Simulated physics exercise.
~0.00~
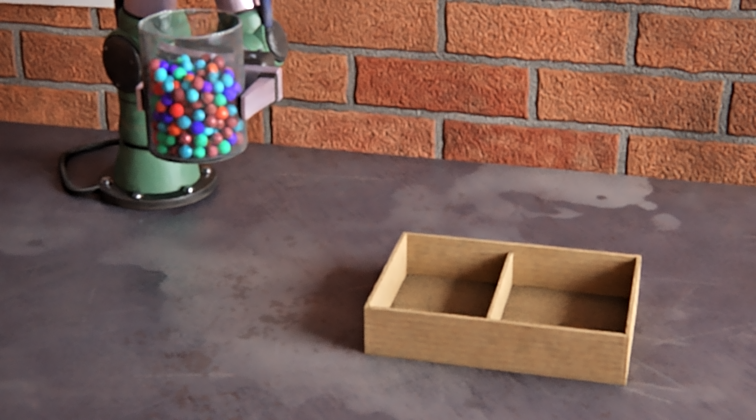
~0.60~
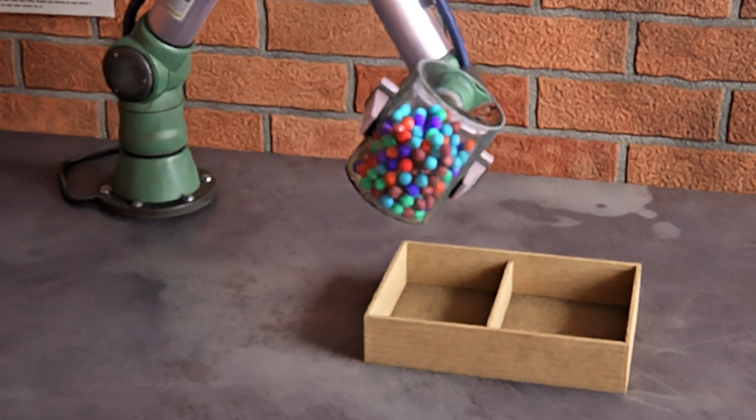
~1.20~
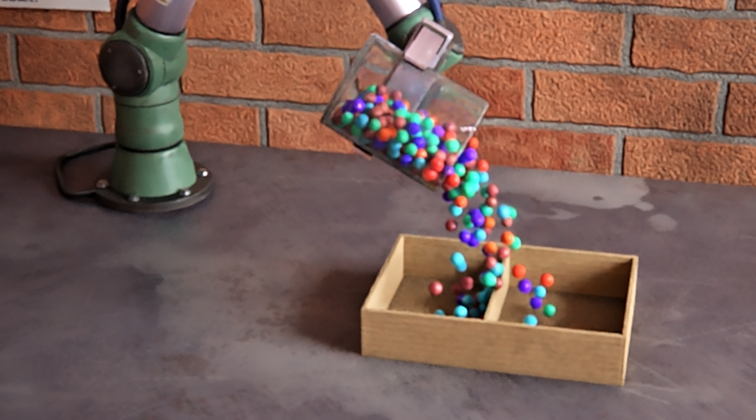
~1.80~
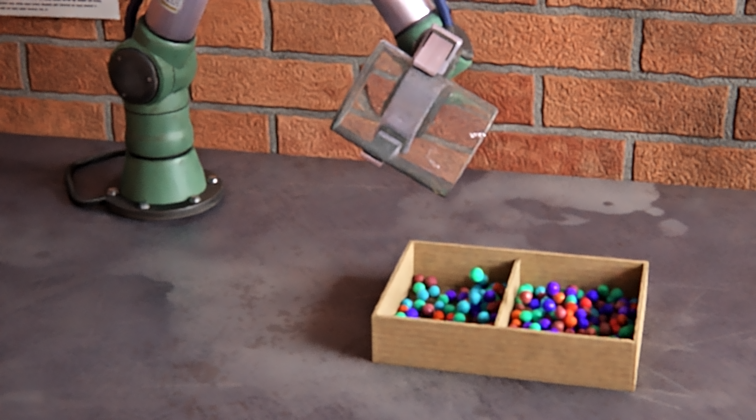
In this clip, a green robot arm carries a clear tumbler of colourful round sweets right and tips it over a divided wooden box, pouring them across the cross wall until both compartments hold sweets, more in the right one, and the tumbler looks empty.
